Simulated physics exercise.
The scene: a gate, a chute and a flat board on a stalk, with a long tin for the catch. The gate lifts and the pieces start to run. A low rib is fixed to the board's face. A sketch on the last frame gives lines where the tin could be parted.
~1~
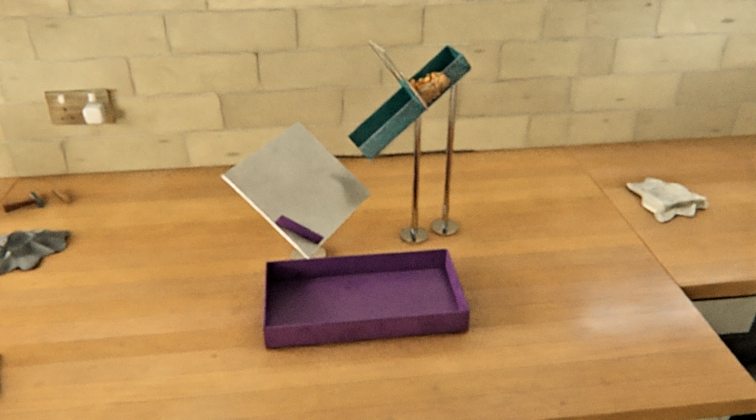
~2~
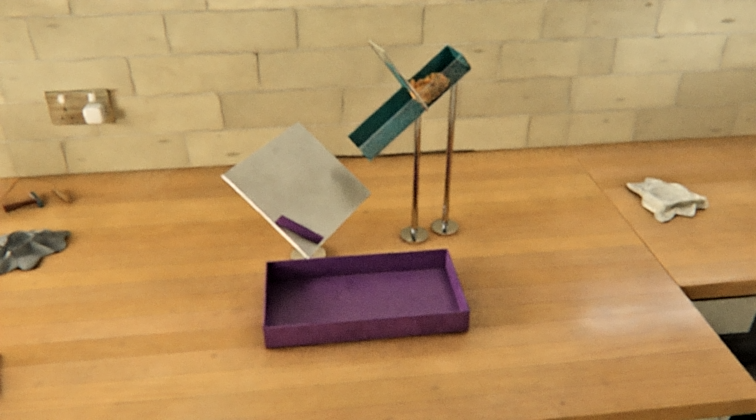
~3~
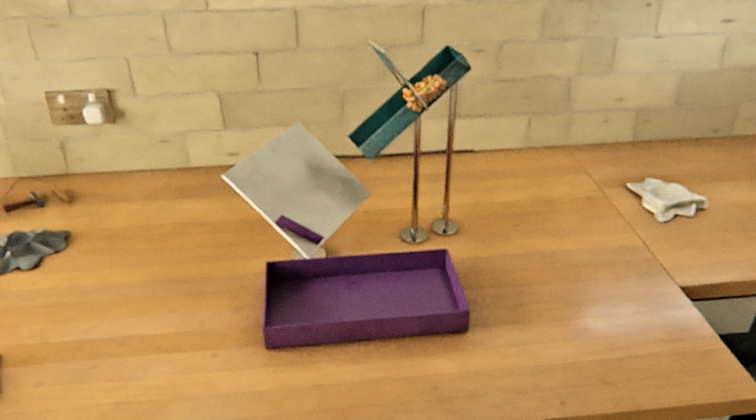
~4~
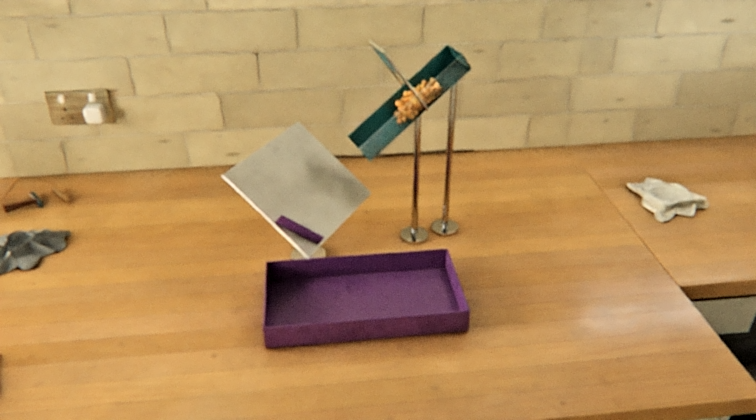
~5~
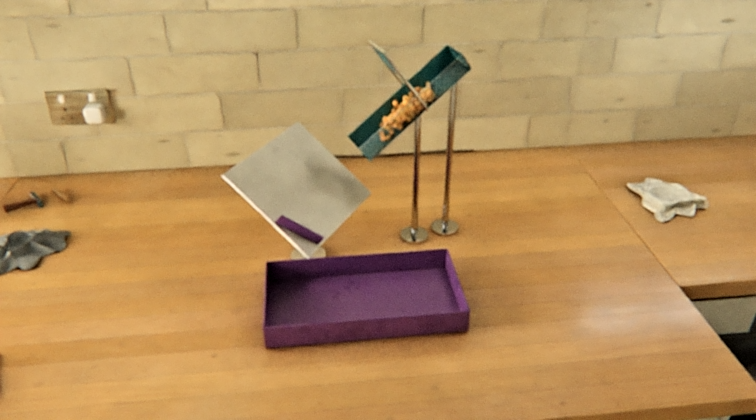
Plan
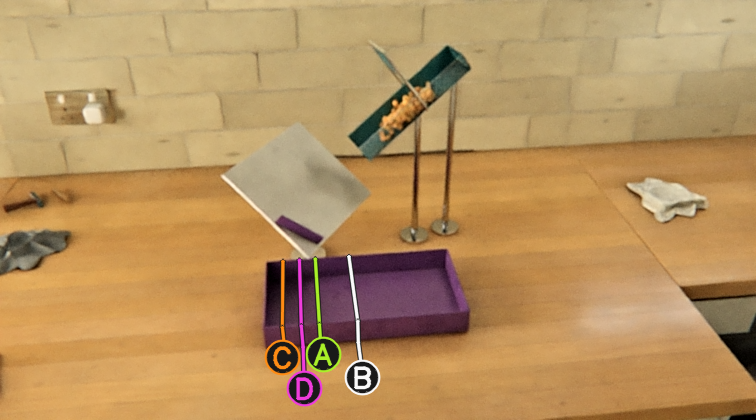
On a wooden worktop, orange beads slide down and left along a sloping teal chute.
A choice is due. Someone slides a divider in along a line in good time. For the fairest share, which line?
Line B does it best.
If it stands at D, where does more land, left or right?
More lands on the right.
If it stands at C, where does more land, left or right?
The right side.
On the marked copy, line A crosses the front rim at (319, 323); line B crosses the front rim at (357, 320); line C crosses the front rim at (282, 326); line D crosses the front rim at (301, 324).
With A, of what is caught, only a few on the left of the divider, all but a few on the right.
With B, of what is caught, close to half on the left of the divider, close to half on the right.
With C, of what is caught, none at all on the left of the divider, the whole lot on the right.
With D, of what is caught, only a few on the left of the divider, all but a few on the right.
